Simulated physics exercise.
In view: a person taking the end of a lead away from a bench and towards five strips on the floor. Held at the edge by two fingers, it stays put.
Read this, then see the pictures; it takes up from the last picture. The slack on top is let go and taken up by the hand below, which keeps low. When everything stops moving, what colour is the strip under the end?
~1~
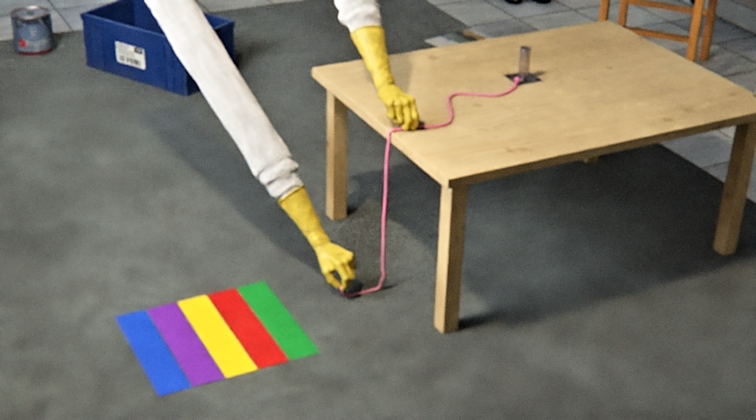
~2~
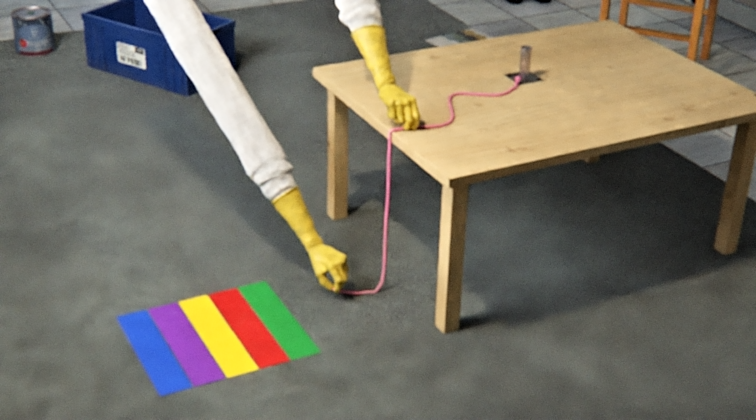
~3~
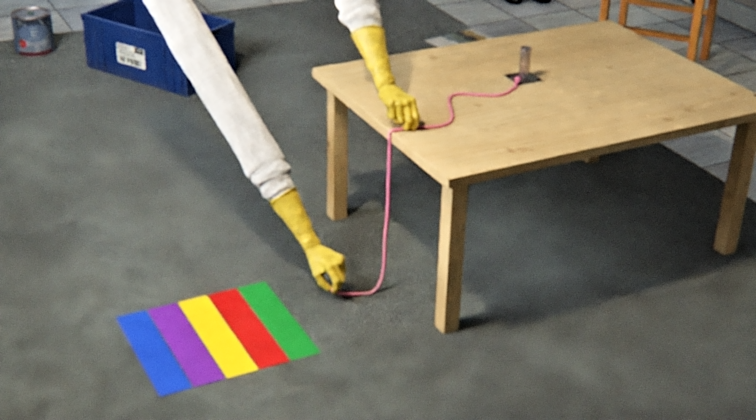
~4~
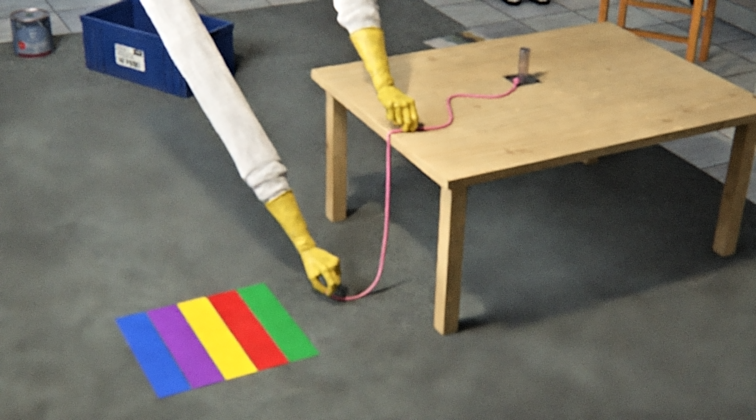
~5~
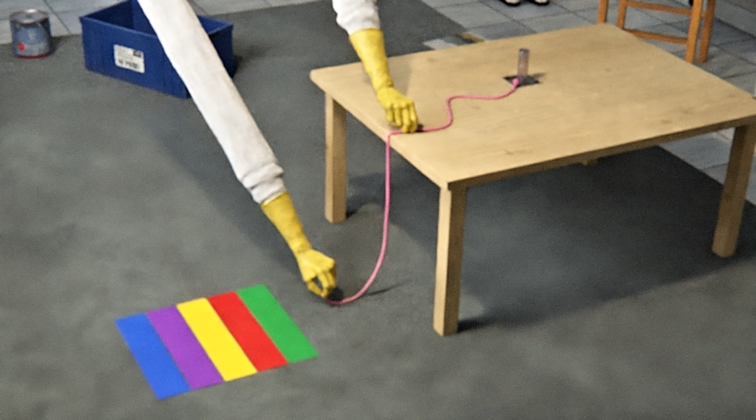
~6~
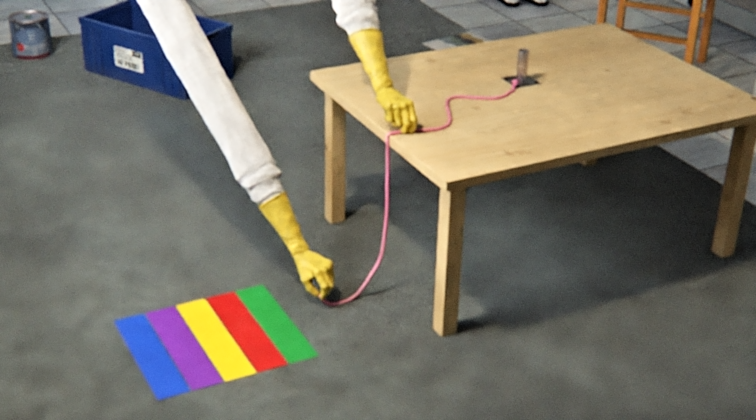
The strip under the end is purple.
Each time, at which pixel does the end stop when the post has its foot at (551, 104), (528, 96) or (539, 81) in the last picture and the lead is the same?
Roughly (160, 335), (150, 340) and (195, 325).
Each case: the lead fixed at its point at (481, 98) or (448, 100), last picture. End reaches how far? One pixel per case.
Respectively, (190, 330) and (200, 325).
Soon after, end near (237, 316); over red.
After that, end near (199, 326); over yellow.
At the stop, end near (176, 332); over purple. Over purple.
